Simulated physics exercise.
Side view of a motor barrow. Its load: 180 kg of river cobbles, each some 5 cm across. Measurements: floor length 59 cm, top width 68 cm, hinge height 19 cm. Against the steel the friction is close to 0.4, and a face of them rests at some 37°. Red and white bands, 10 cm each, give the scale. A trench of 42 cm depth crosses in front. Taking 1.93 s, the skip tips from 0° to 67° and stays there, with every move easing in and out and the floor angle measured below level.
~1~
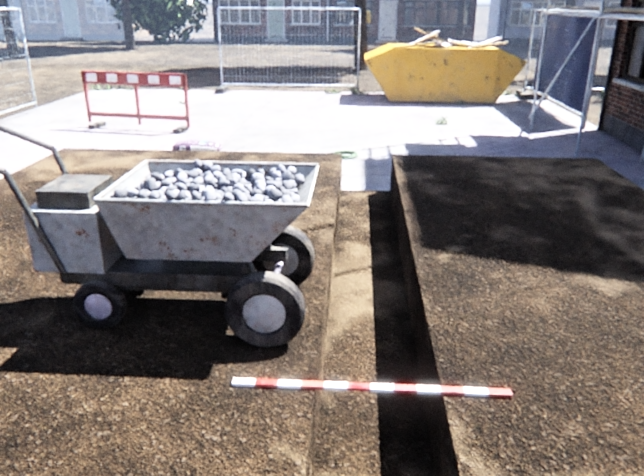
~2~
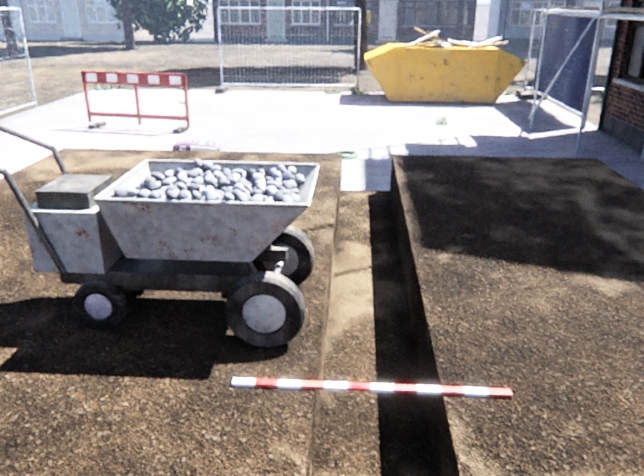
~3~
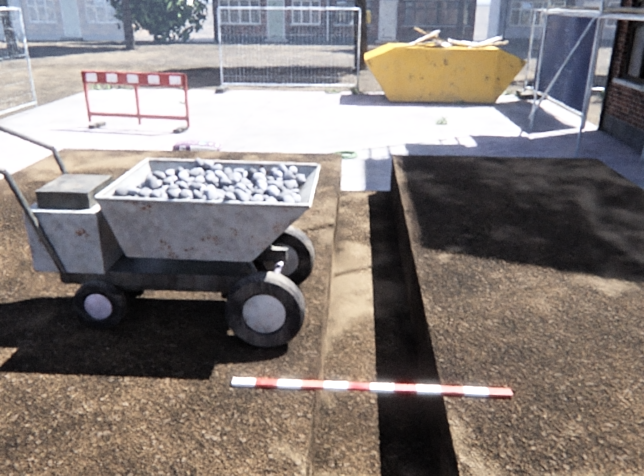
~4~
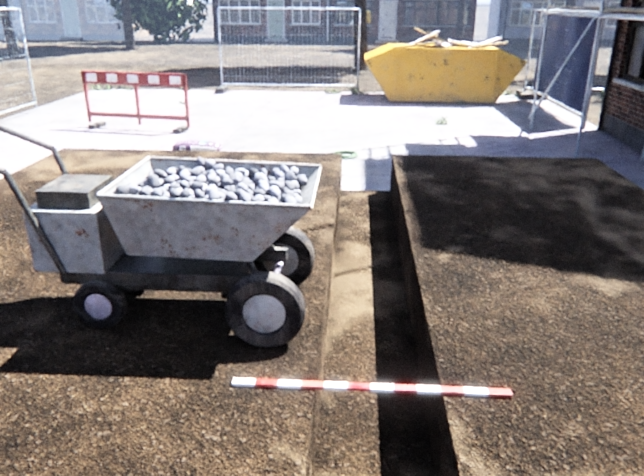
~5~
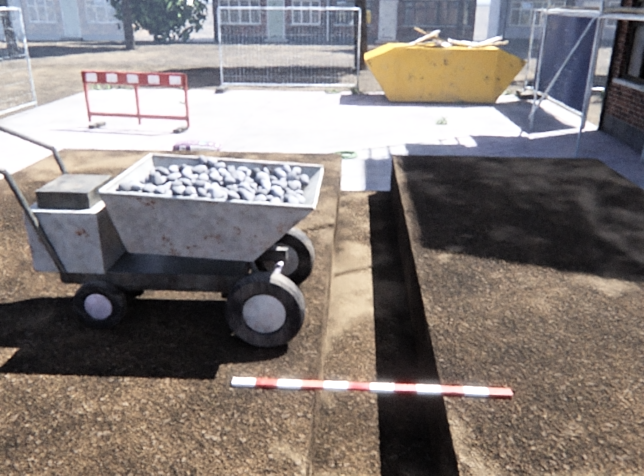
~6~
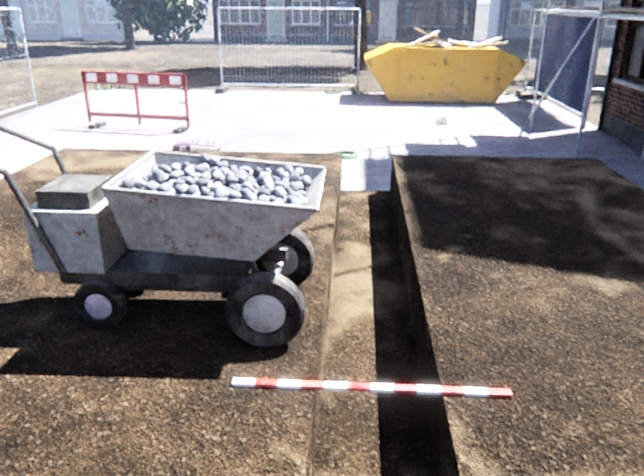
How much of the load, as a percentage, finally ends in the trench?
I would put it at about 69 per cent.
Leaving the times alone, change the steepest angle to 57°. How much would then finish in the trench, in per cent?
I'd guess some 65 in a hundred.
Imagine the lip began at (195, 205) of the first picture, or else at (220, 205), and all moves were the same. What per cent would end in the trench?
Some 90 and some 100 per cent, in that order.
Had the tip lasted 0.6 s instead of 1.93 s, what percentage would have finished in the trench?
Expected share: Around 40%.
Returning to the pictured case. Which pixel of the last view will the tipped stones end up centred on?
Their middle lands near (407, 368).
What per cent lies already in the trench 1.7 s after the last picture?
Roughly 30% by that time.
Then, 1.2 s after the last picture the floor is at 57°, 99 % in the skip, 1 % in the trench; the foremost stones are at (400, 278).
Then, 1.7 s after the last picture the floor is at 67°, 48 % in the skip, 31 % in the trench, 21 % past the trench; the foremost stones are at (517, 320).
Then, 2.1 s after the last picture the floor is at 67°, 22 % in the skip, 48 % in the trench, 31 % past the trench; the foremost stones are at (582, 343).
Then, 4.0 s after the last picture the floor is at 67°, 0 % in the skip, 69 % in the trench, 31 % past the trench; the foremost stones are at (623, 364).
